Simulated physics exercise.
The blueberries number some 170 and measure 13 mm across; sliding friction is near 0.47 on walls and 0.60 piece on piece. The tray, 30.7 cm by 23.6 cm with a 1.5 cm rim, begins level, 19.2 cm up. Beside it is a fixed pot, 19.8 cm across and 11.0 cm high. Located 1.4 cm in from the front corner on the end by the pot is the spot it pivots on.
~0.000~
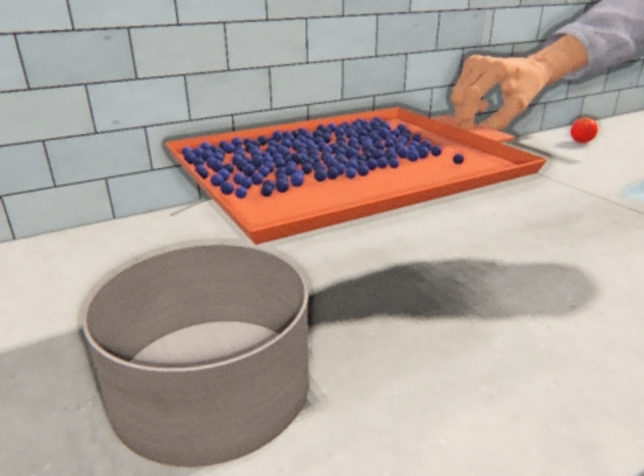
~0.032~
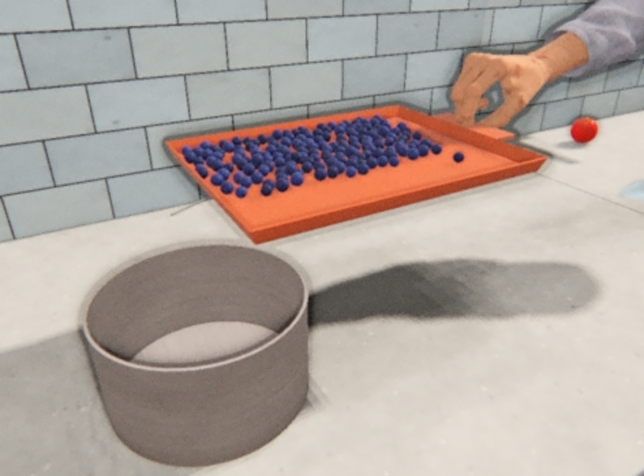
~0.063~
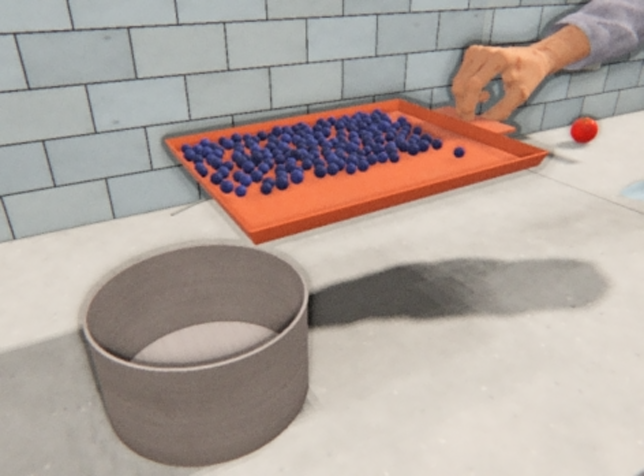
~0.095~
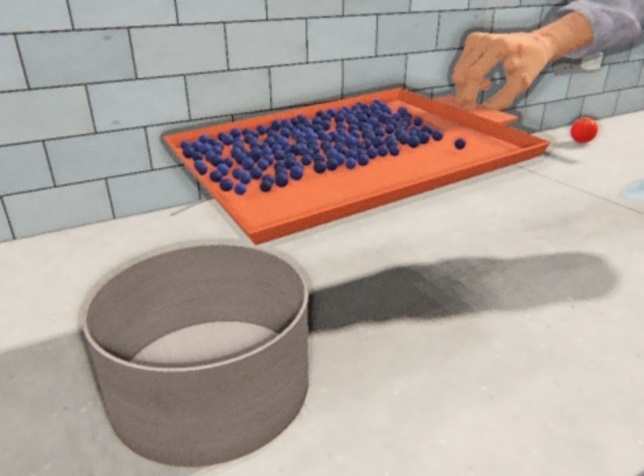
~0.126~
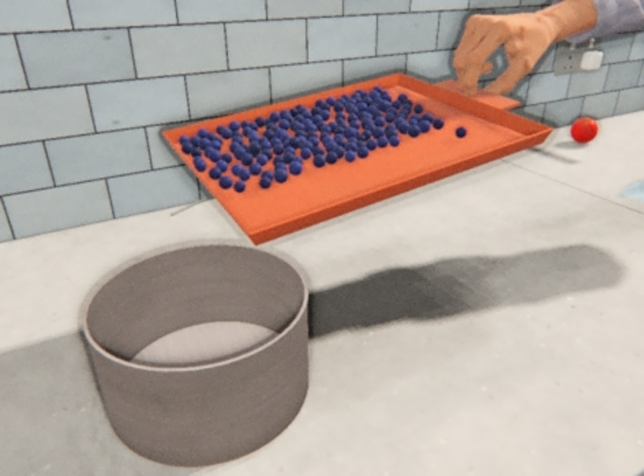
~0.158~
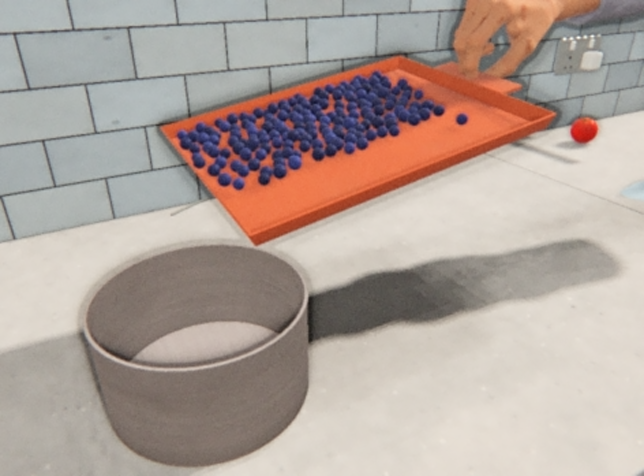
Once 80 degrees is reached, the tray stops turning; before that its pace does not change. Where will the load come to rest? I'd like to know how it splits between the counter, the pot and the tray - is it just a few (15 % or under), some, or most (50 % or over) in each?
Counter: Some; pot: Most; tray: Just a few.
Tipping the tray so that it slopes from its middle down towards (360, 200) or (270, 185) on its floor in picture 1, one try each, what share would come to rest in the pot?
Roughly 5 per cent on the first try and 75 per cent on the second.
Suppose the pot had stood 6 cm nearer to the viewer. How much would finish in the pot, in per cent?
95 per cent.
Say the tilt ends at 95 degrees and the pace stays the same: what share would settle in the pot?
Result: Close to 60 %.
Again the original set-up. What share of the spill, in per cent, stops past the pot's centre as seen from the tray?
Estimate: Roughly 80 per cent of the pieces.
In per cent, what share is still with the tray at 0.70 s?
Roughly 85 percent of the load, I'd say.
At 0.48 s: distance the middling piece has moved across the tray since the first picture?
By then it sits near 5 cm from where it began.
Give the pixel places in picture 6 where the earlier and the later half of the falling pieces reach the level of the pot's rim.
At roughly (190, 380) first, later on at (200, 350).
Then, at 0.48 s, tilt 44 degrees; the tray holds 100 %, the pot 0 %.
After 0.70 s, tilt 67 degrees; the tray holds 85 %, the pot 0 %.
After 1.03 s, tilt 80 degrees; the tray holds 15 %, the pot 40 %.
By 2.0 s all is still; counter 40 %, pot 60 %, tray 0 %.
